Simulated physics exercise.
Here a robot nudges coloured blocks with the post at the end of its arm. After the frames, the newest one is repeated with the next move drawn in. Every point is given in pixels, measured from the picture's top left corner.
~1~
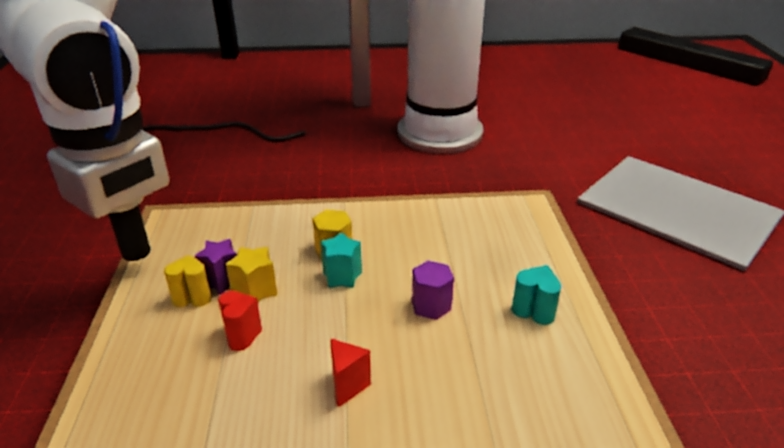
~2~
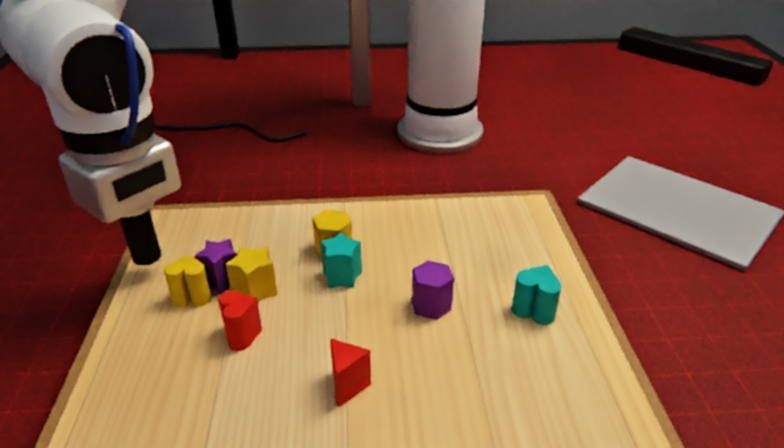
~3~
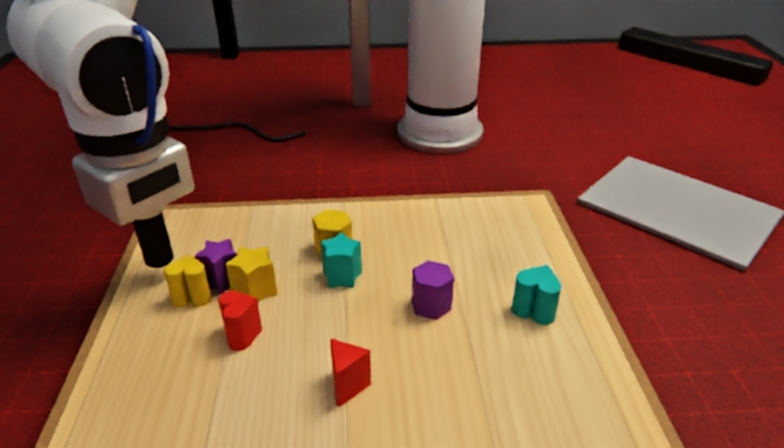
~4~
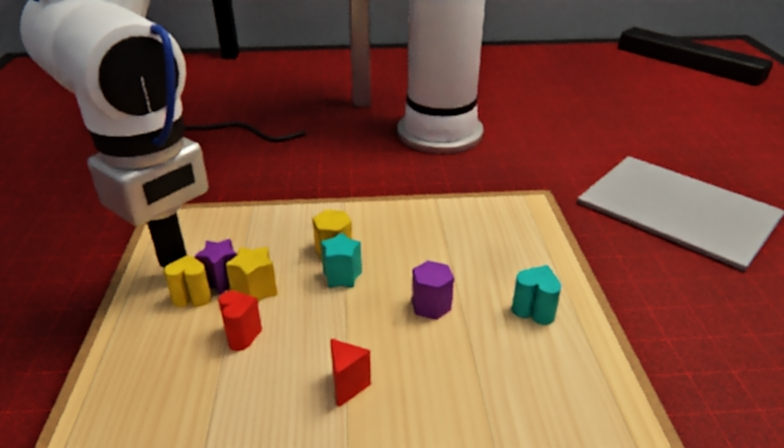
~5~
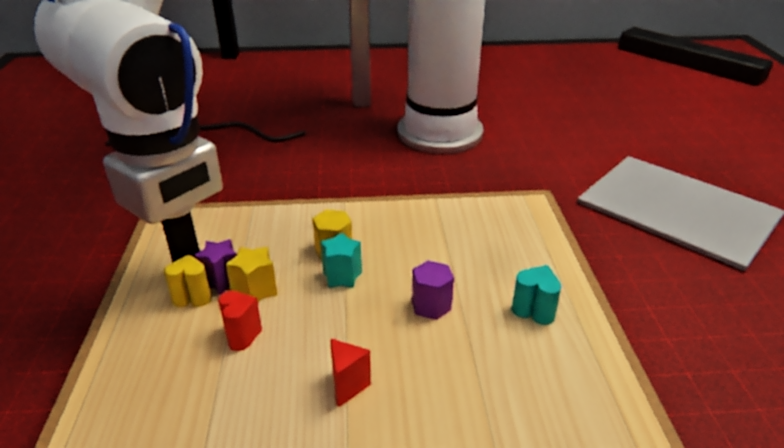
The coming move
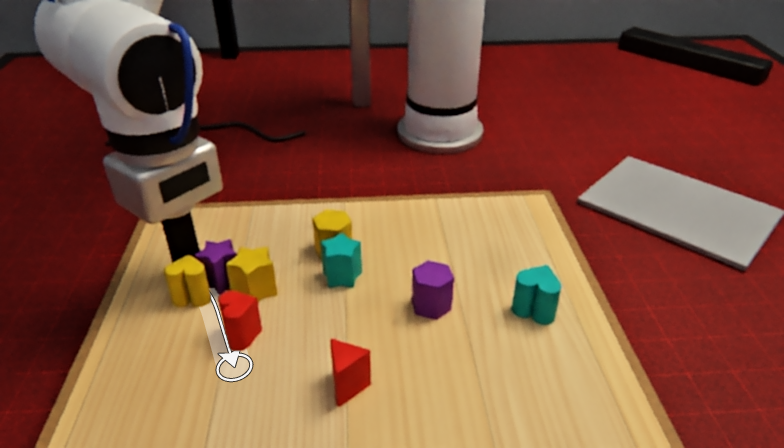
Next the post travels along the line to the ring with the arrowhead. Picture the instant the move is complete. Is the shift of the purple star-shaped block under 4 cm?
Going by the path, yes.
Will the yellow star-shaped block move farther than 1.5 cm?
That would be a yes.
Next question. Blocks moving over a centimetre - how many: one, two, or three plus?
Number moved: 3+.
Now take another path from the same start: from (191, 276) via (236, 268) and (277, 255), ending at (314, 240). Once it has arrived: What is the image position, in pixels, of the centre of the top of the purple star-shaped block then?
Its top middle is near (253, 247).
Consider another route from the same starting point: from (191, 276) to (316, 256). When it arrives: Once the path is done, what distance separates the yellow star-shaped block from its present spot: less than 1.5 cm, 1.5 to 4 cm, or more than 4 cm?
It's set to move 1.5-4 cm.
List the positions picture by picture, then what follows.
The first frame shows post tip at (137, 253); block tops, yellow heart block at (185, 266); purple star-shaped block at (216, 249); red heart block at (235, 302); yellow star-shaped block at (251, 258).
The second frame shows post at (147, 257); blocks unchanged.
The third frame shows post at (160, 260); blocks unchanged.
The fourth frame shows post at (173, 260); blocks unchanged.
The fifth frame shows post at (187, 259); yellow heart block at (185, 266); purple star-shaped block at (216, 249); red heart block at (235, 302); yellow star-shaped block at (251, 258).
Path on the board, from (191, 276) by way of (218, 315) to (235, 367).
What follows on the original path. One third of the way, post at (209, 283); yellow heart block at (185, 286), turned 80° clockwise; purple star-shaped block at (235, 259), turned 35° anticlockwise; yellow star-shaped block at (272, 259).
Two thirds of the way, post at (220, 314); yellow heart block at (181, 298), turned 115° clockwise; purple star-shaped block at (235, 265), turned 60° anticlockwise; red heart block at (245, 312), turned 15° anticlockwise; yellow star-shaped block at (275, 259), turned 15° anticlockwise.
At the end, post at (231, 349); yellow heart block at (181, 298), turned 115° clockwise; purple star-shaped block at (235, 265), turned 60° anticlockwise; red heart block at (266, 329), turned 90° anticlockwise; yellow star-shaped block at (275, 259), turned 15° anticlockwise.
